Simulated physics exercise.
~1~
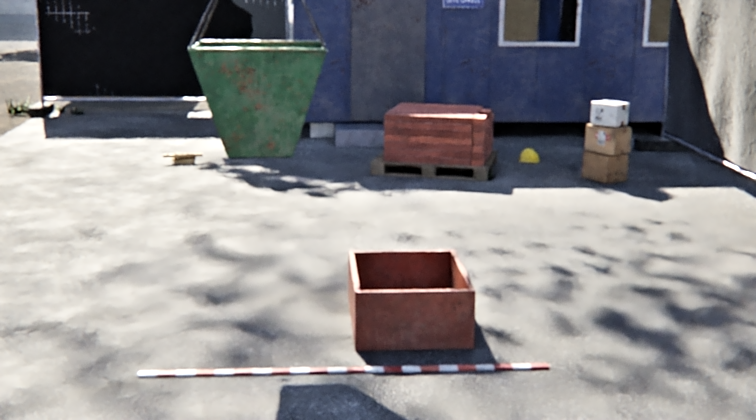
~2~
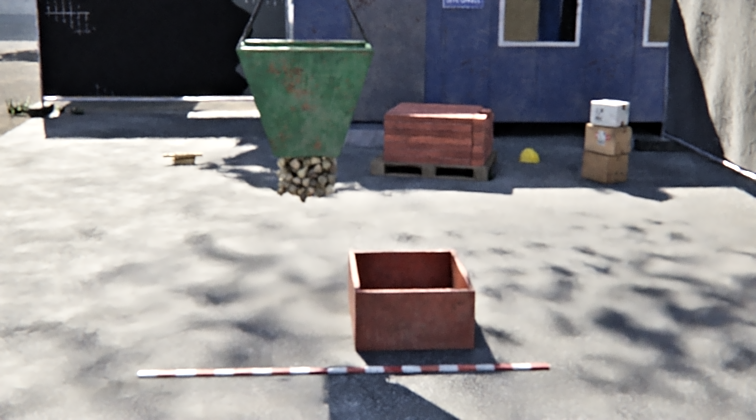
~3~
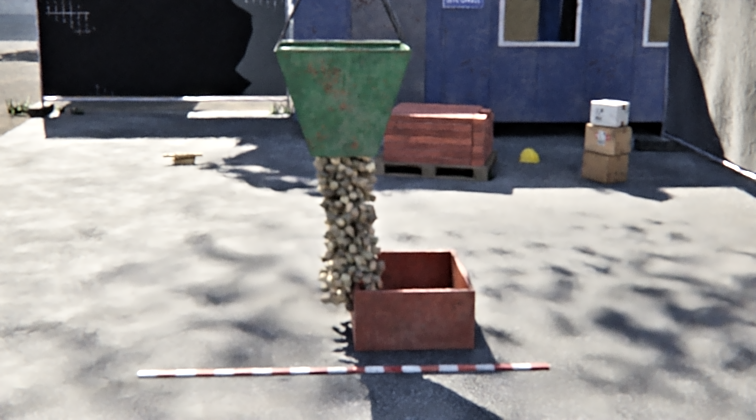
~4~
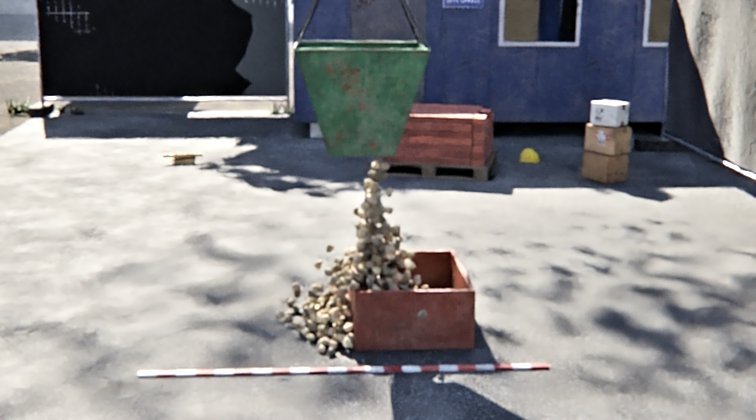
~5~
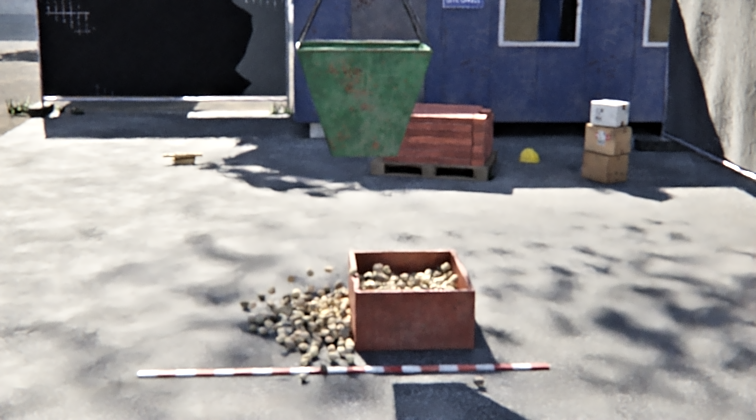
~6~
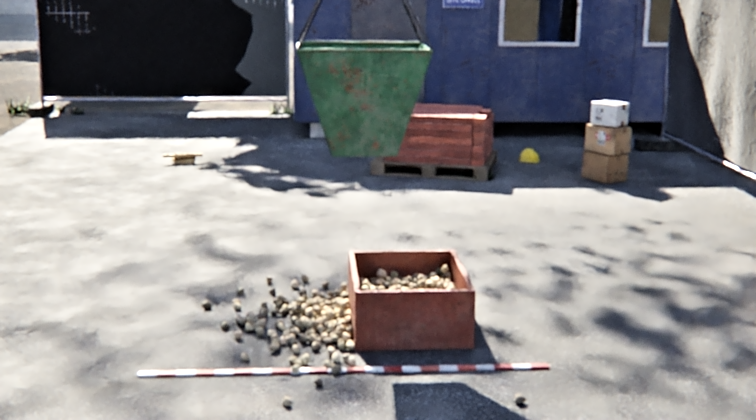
A green, rust-marked skip hangs from cables over a sunlit paved yard, seen from the front and slightly above, with a blue building behind. An open reddish-brown bin stands in the foreground behind a red-and-white striped staff, while a reddish stack on a pallet, a yellow object and small boxes sit farther back. The skip moves rightwards and begins dropping pale, rounded stones from its bottom. The stream reaches the bin's left side, spilling onto the ground before more lands inside. The skip empties and stops; most stones rest in the bin, with the remainder scattered mainly to its left.
